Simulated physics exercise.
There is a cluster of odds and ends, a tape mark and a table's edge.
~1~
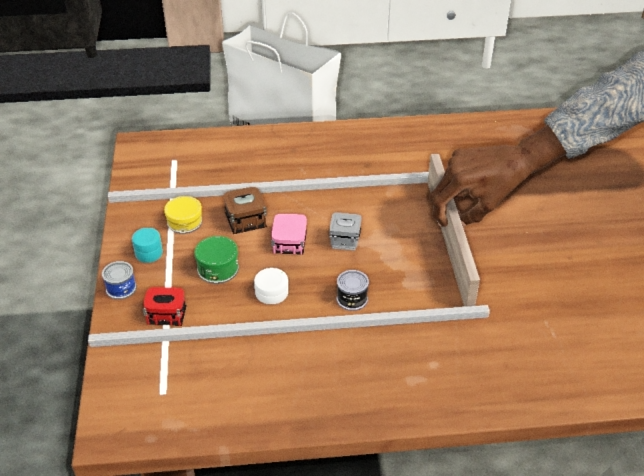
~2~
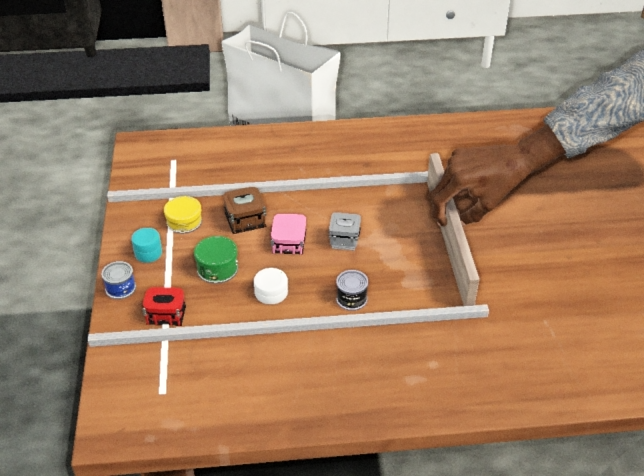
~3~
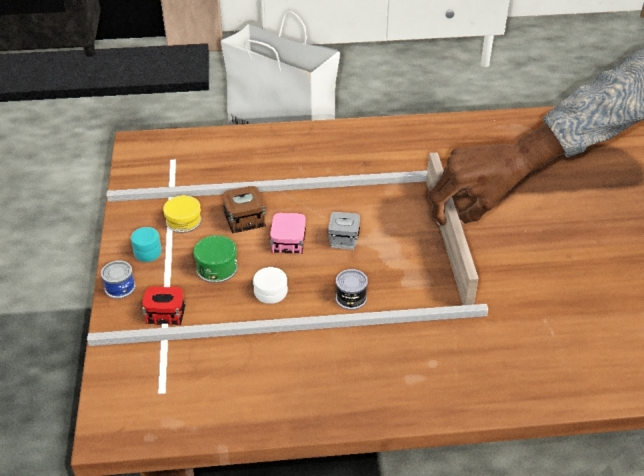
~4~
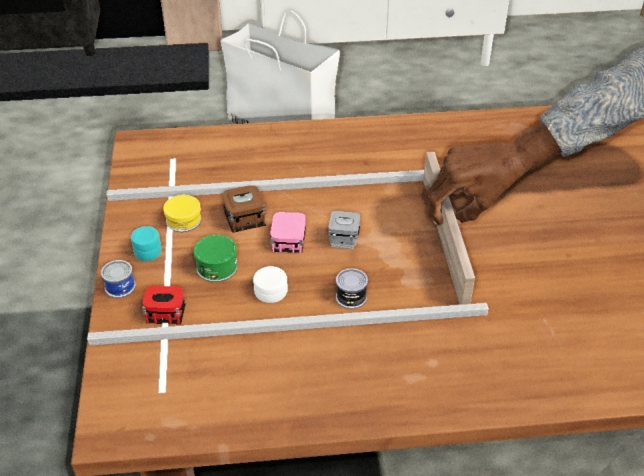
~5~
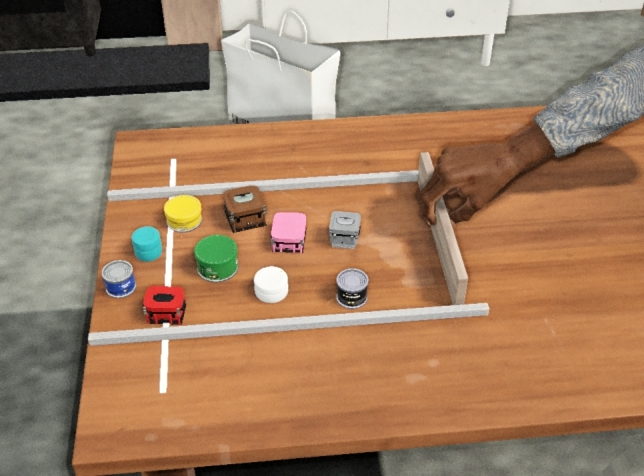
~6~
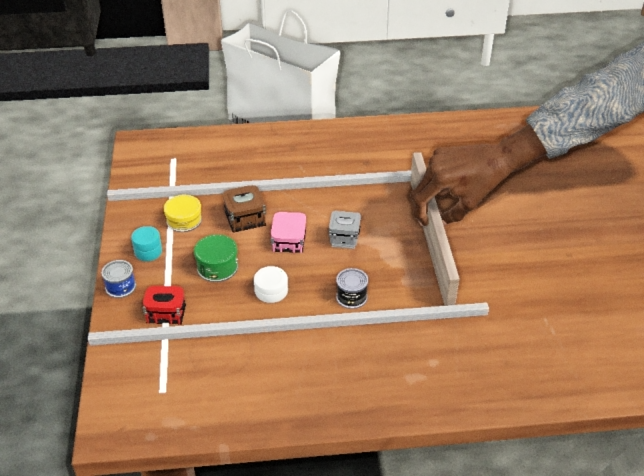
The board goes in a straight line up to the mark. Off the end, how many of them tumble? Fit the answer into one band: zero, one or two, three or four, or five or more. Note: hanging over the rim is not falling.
I would say one or two.
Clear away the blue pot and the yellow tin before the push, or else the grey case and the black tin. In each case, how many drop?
It would be 1 and 0.
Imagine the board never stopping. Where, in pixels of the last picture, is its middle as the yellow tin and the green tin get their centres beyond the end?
(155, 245) and (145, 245), roughly.
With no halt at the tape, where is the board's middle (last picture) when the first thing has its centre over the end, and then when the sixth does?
It sits near (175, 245), and then near (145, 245).
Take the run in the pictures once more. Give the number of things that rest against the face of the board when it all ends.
It's 4.
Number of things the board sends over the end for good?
Counted up, you get 2.
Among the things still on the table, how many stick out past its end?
Looks like 1 of them.
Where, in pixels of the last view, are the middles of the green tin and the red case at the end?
I'd put one close to (120, 268) and the other close to (115, 311).
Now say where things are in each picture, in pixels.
In the first frame, blue pot (120, 281); turquoise lid (147, 245); red case (165, 307); board (451, 227); tape (169, 261).
In the second frame, turquoise lid (147, 245); white lid (271, 286).
In the third frame, red case (164, 306); yellow tin (183, 214).
In the fourth frame, blue pot (118, 279); board (447, 225).
In the fifth frame, turquoise lid (147, 244); grey case (345, 230).
In the sixth frame, blue pot (119, 279); turquoise lid (147, 244); red case (165, 305); board (433, 226); tape (169, 259).
A little later, none off yet; blue pot at rest near (119, 279); turquoise lid at rest near (147, 244); red case at rest near (165, 305).
Next, none off yet; blue pot at rest near (119, 279); turquoise lid shifted a little near (135, 244); red case moving near (160, 306).
When it is over, the number that fall off is one or two; down, turquoise lid and blue pot.
